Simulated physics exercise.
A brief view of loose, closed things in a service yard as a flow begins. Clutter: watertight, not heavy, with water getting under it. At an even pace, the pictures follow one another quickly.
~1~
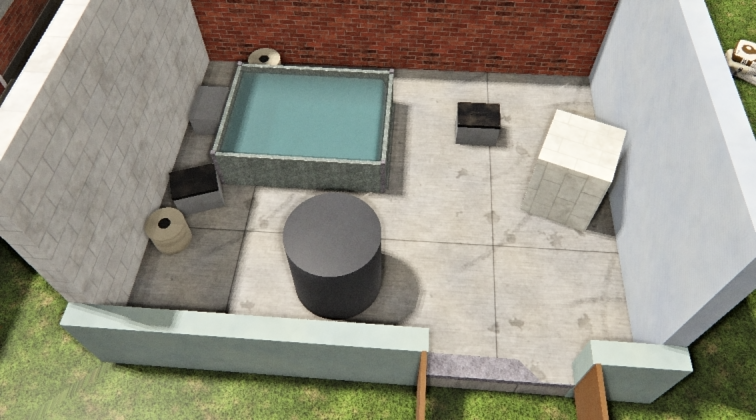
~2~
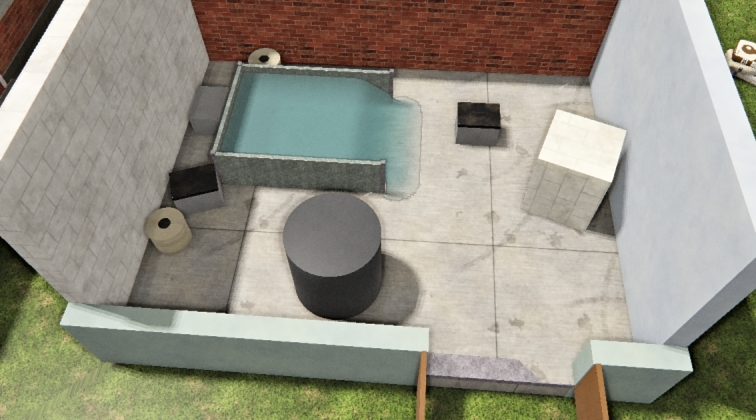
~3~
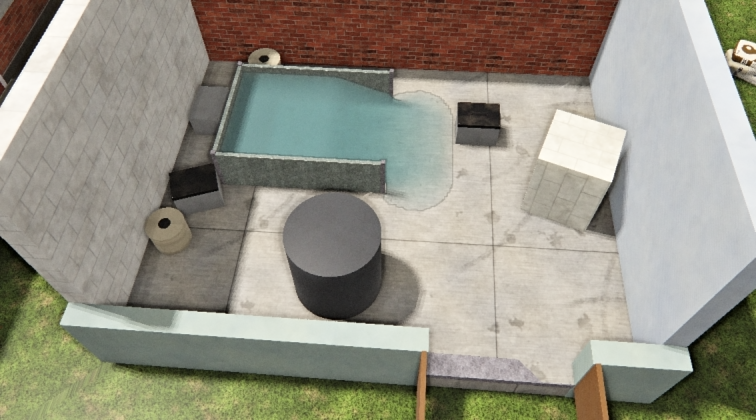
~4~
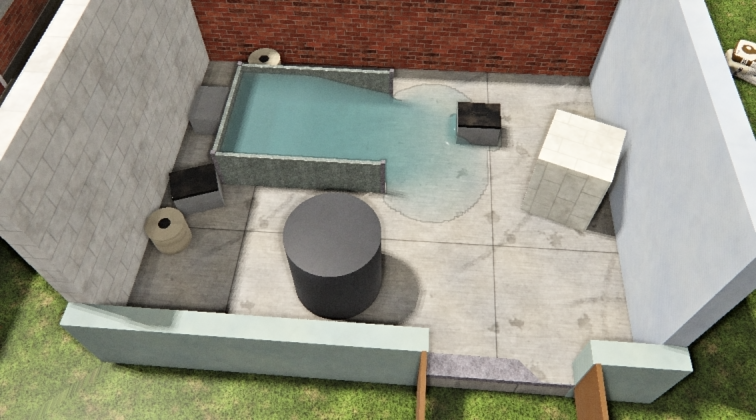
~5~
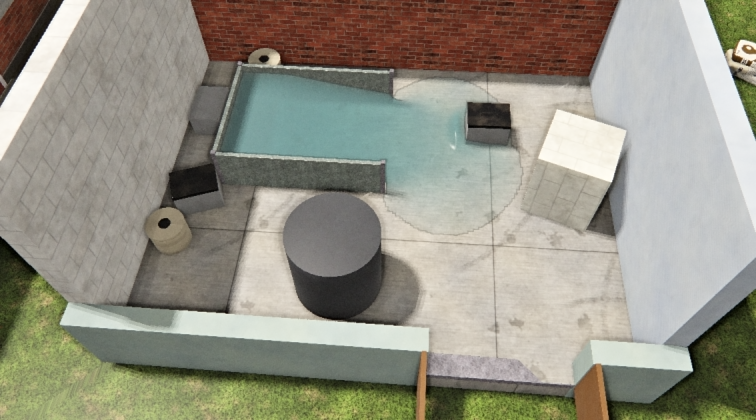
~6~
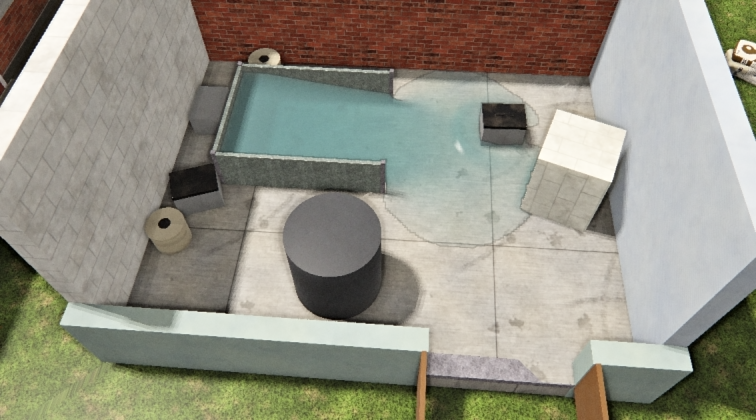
At the start, a raised pool of water stands in a walled yard among scattered boxes and a dark cylinder. The pool's right side opens and water spreads across the paving in a widening rounded sheet. It reaches the small dark-topped box, which shifts slightly right while the other objects stay still.
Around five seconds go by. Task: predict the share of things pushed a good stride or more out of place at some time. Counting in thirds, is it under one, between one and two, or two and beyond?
The things swept well aside make up a smaller part than a third.
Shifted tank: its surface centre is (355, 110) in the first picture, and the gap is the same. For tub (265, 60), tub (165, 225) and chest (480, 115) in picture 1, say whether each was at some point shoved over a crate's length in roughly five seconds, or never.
The three, one by one: Past that mark, short of that and past that mark.
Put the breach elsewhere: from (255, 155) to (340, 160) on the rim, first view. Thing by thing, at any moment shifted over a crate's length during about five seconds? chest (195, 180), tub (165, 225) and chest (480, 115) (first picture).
In turn: Cleared that distance, cleared that distance, stayed short.
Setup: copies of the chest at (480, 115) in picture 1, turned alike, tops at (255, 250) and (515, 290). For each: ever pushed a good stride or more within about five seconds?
Fell short, went the distance.
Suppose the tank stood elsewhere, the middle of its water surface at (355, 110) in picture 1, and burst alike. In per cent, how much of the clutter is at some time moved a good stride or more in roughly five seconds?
Close to 40 %.
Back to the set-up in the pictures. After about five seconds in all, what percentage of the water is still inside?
Estimate: Roughly 88 %.
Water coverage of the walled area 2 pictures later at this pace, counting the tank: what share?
My guess is around 40 per cent.
A moment on, 1 of 5 are well off their spots; 0 afloat.
Next, 1 of 5 are well off their spots; 1 afloat.
Later, 1 of 5 are well off their spots; 1 afloat.
In the end, 1 of 5 are well off their spots, and 1 have been at some point; 1 afloat.
